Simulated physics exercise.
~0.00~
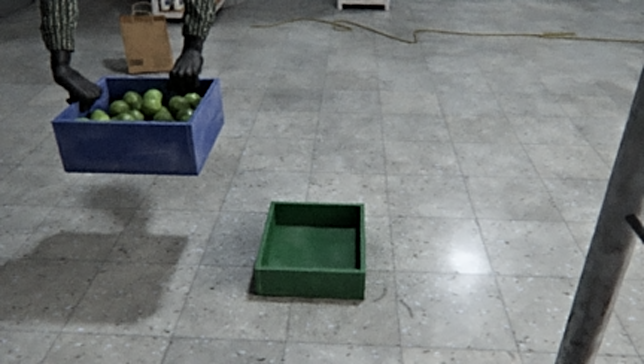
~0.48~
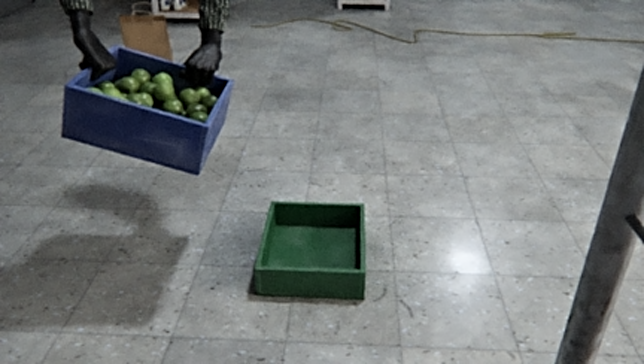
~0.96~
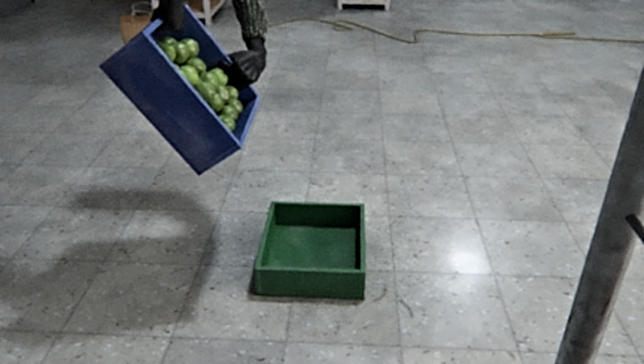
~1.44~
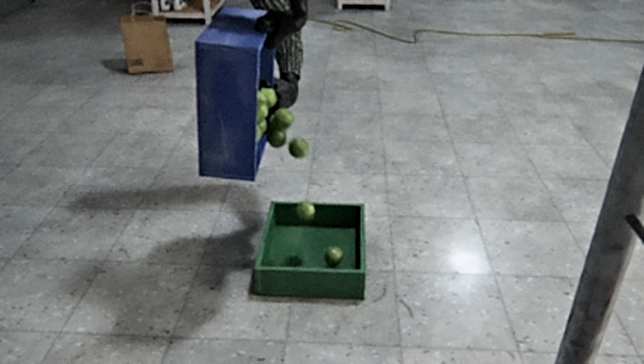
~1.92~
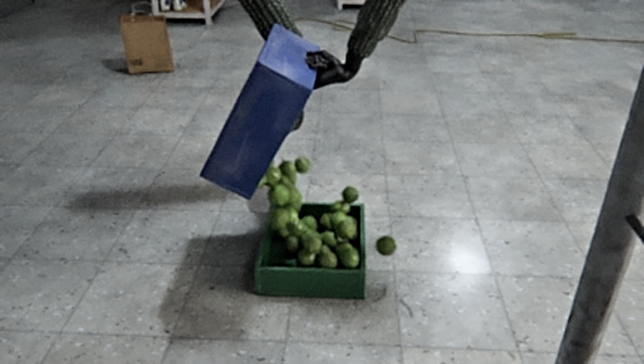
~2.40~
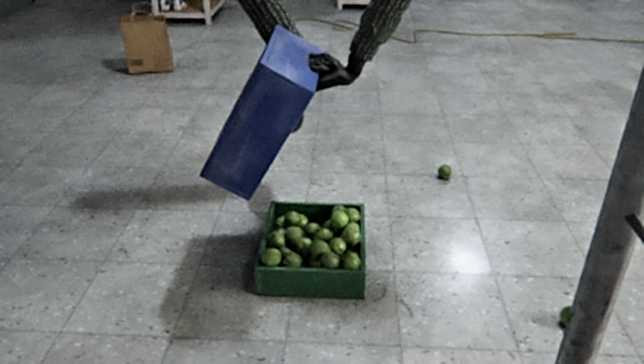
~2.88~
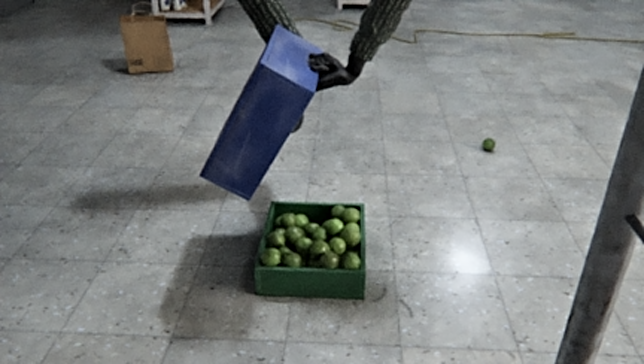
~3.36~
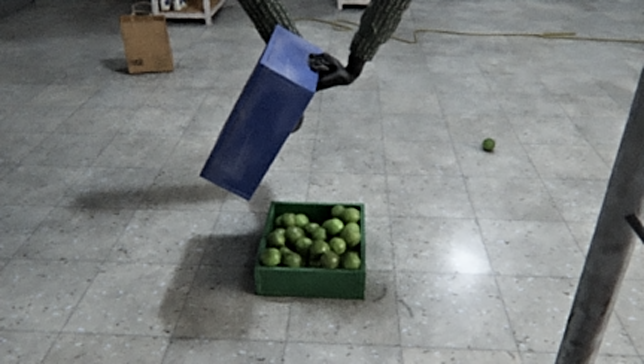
The video shows gloved hands tilting a blue crate of green apples until they tumble into a green tub on a tiled floor. Most settle inside, but one rolls away to the right and rests on the floor while the emptied crate stays held above, steeply tipped.
